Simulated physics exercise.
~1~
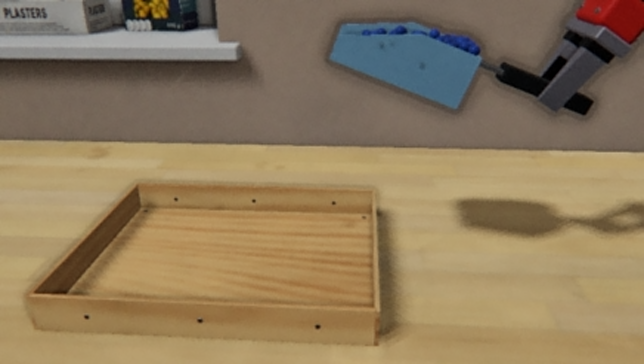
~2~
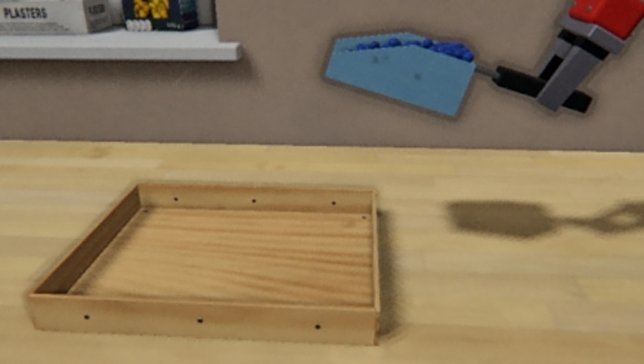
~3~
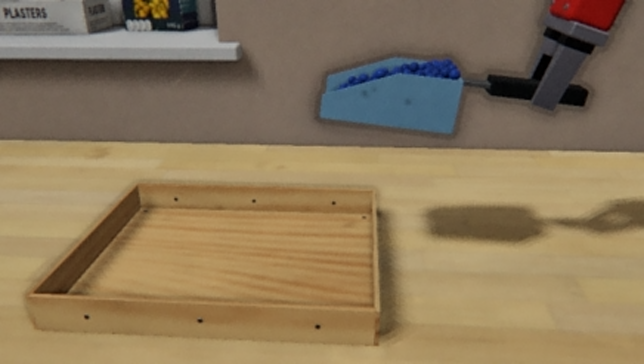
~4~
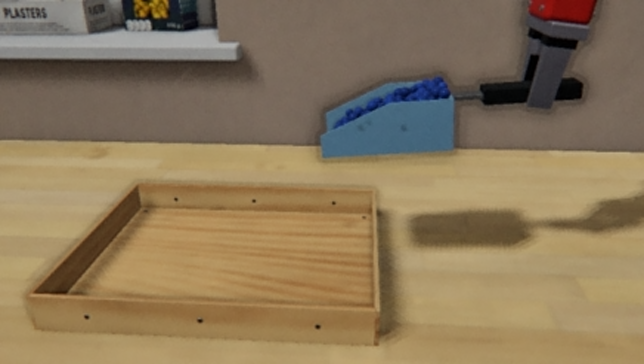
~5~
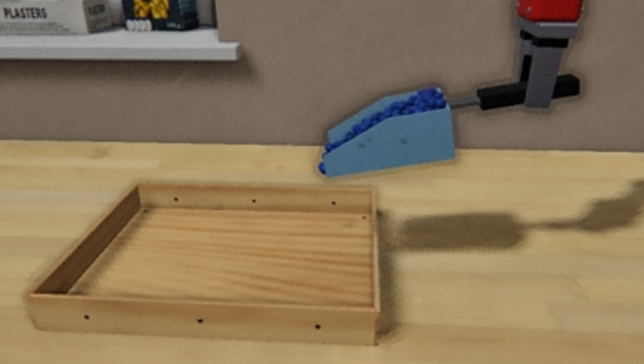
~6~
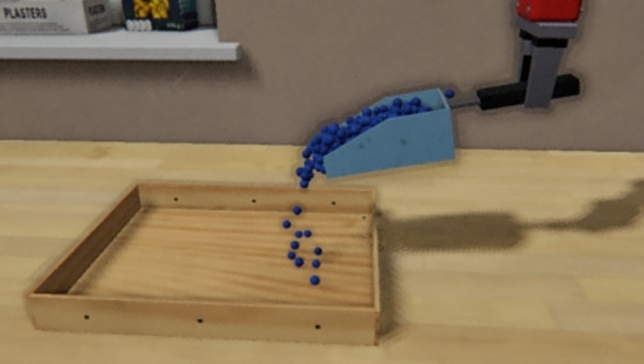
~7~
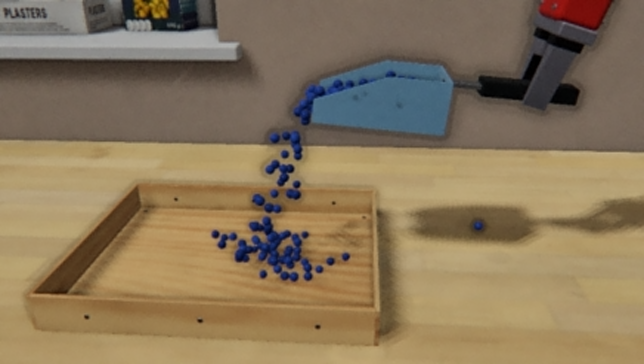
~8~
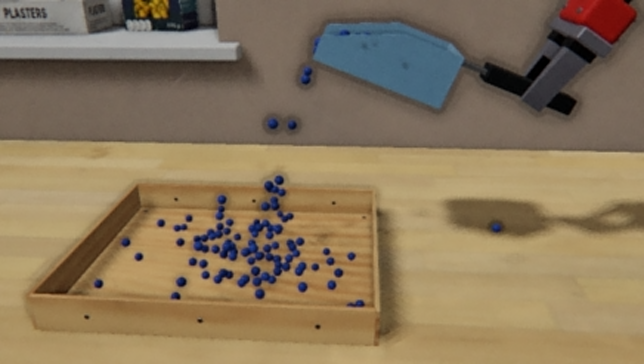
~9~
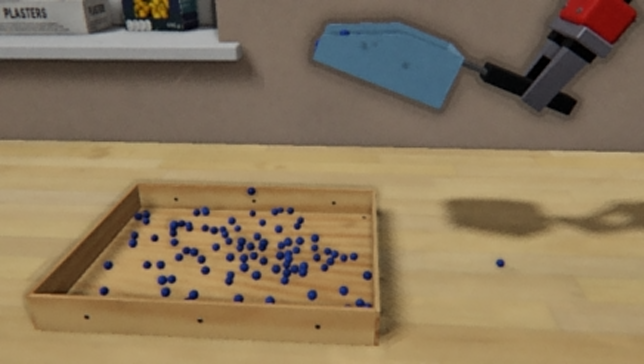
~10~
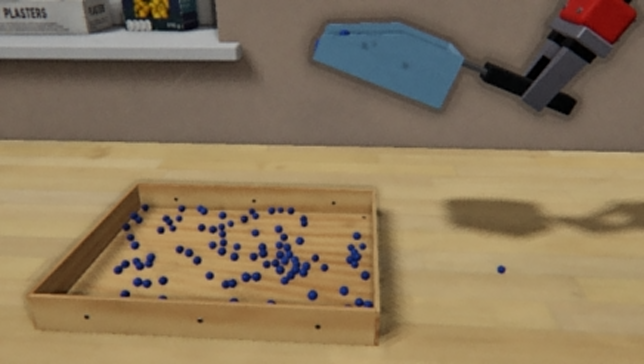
On a wooden table, a gripper tips blue beads from a scoop into a tray.
